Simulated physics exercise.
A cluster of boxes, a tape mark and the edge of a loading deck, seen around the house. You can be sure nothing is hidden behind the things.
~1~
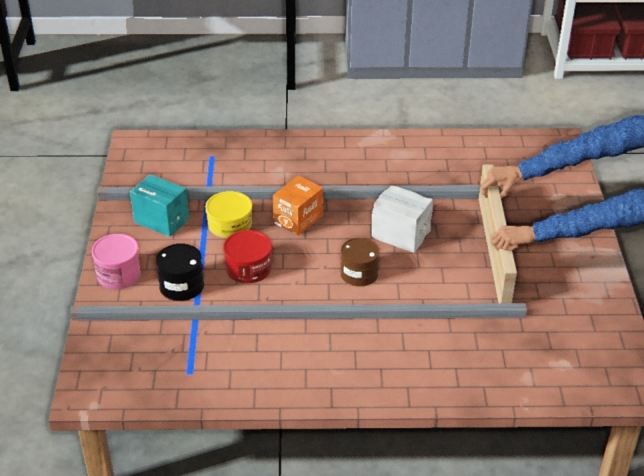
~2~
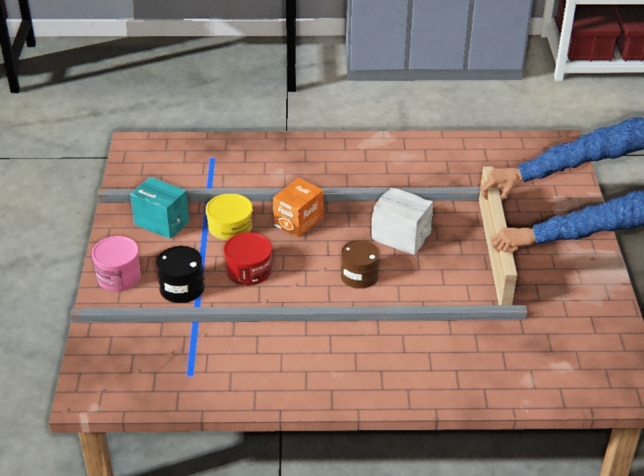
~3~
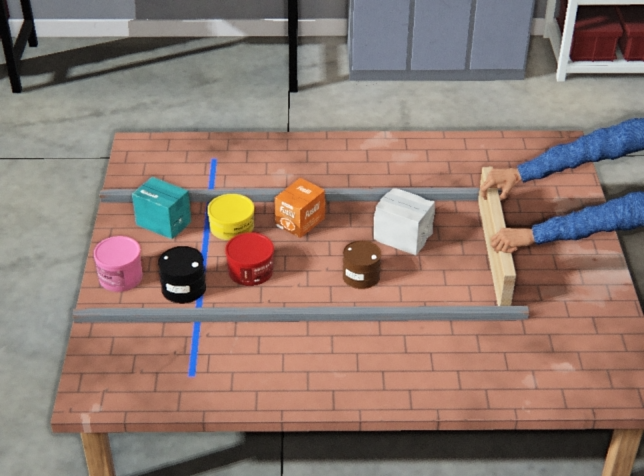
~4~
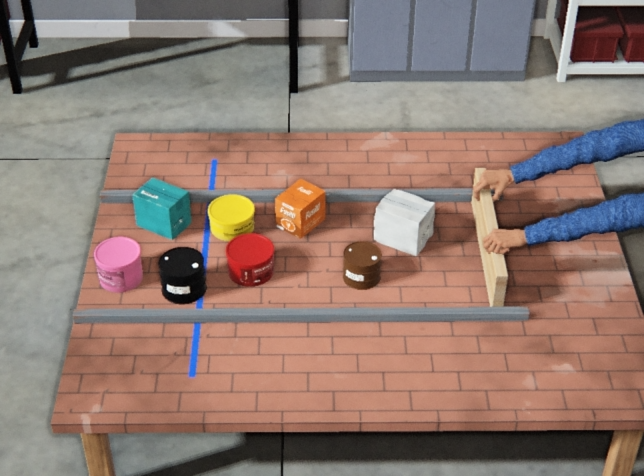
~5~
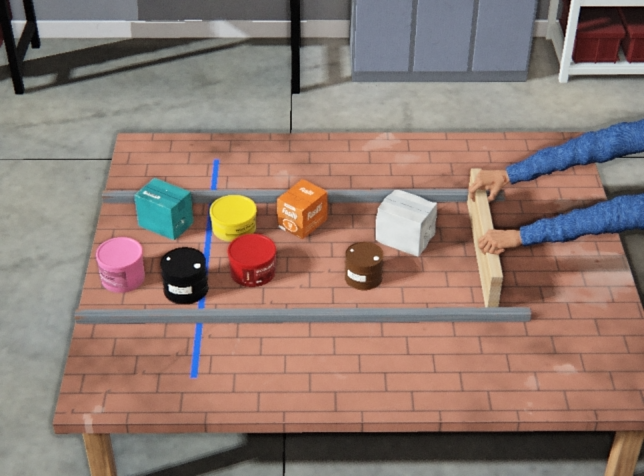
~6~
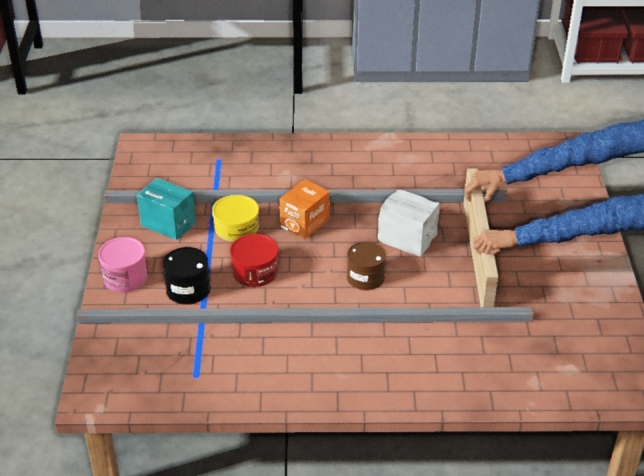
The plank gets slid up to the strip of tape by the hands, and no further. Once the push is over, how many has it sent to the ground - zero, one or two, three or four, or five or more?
It is going to spill none of them.
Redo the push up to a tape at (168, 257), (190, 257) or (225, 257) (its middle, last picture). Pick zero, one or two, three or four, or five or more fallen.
In the order of the places given: One to two; just one or two; no fall at all.
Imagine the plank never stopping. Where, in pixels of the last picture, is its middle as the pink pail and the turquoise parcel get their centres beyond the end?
Its middle is about (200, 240) and about (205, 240).
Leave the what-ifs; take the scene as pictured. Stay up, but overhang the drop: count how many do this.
That comes to 2 of them.
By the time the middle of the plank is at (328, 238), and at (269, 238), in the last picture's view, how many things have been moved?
Counting first: 3, next 7.
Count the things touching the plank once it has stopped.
In contact: 3.
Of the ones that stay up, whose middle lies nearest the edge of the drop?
It's the turquoise parcel.
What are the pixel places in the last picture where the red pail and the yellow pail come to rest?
First at (146, 258); second at (150, 210).
Soon after, none off yet; pink pail at rest near (124, 265); turquoise parcel at rest near (167, 209); black canister at rest near (187, 276).
At rest, the number that fall off is zero.
